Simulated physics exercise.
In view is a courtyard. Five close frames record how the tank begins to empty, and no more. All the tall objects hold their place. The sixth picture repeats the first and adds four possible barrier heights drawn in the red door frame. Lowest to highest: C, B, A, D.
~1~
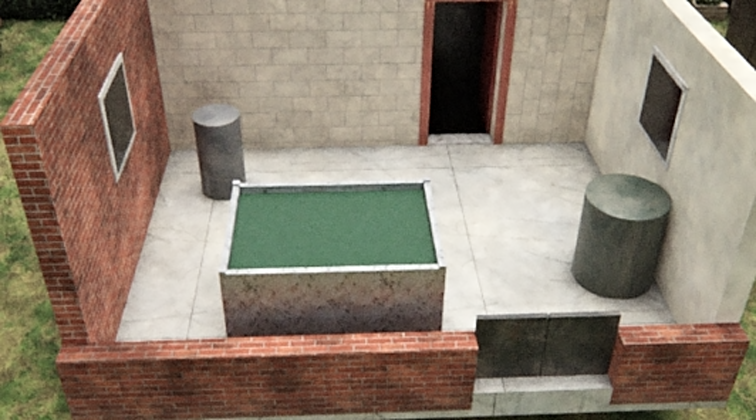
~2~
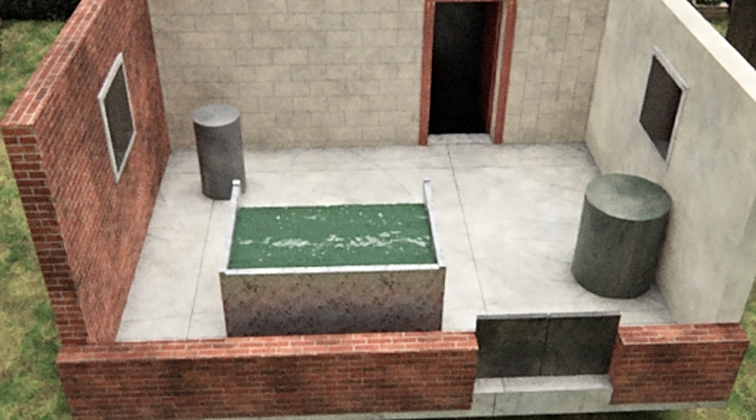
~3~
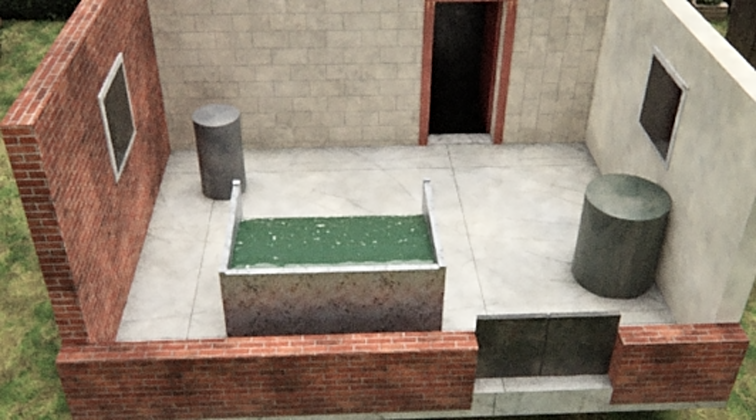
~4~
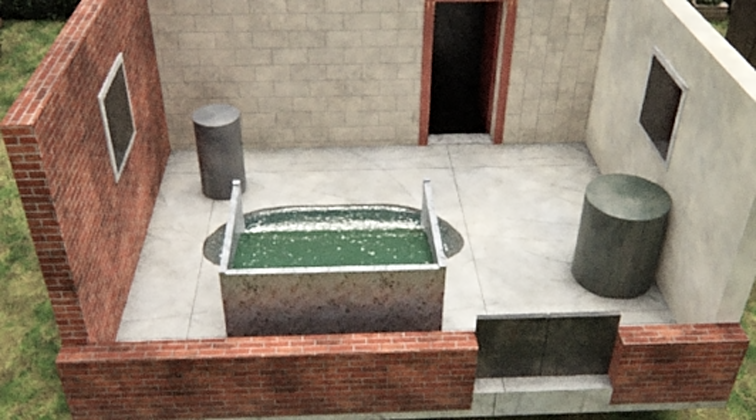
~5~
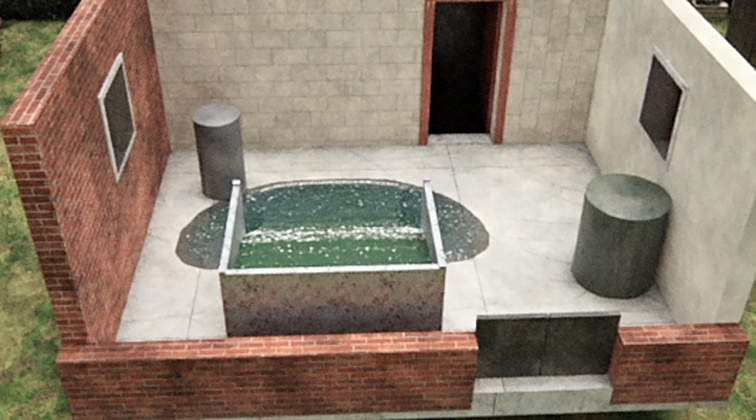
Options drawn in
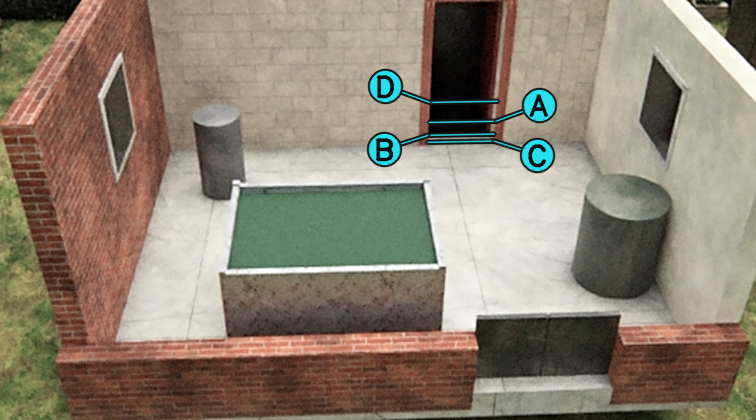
Green water sinking in a courtyard tank as its back side opens, then spreading across the pale floor behind and to both sides.
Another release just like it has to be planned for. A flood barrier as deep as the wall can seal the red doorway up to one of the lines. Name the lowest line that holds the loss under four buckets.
Choose A.
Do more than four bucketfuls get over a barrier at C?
Yes, it does.
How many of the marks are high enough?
Two of them.
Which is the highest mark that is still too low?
Mark B.
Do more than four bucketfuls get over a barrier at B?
Yes, that goes wrong.
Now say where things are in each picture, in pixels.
Water in the tank at rest, its middle at (333, 230); foot of the red doorway at (460, 144); shut gate at (546, 324).
Water covers 3 % of the ground, its front hidden from here.
Water covers 7 % of the ground, its front hidden from here.
Water covers 14 % of the ground, its front hidden from here.
Water covers 24 % of the ground and shows as far out as (273, 186).
On the marked copy, A at (462, 121); B at (461, 134); C at (460, 141); D at (463, 101); from the bottom up C, B, A, D.
With A, a splash gets over, under a bucket.
With B, about 7 bucketfuls get in.
With C, dozens of bucketfuls pour in.
With D, nothing gets over.
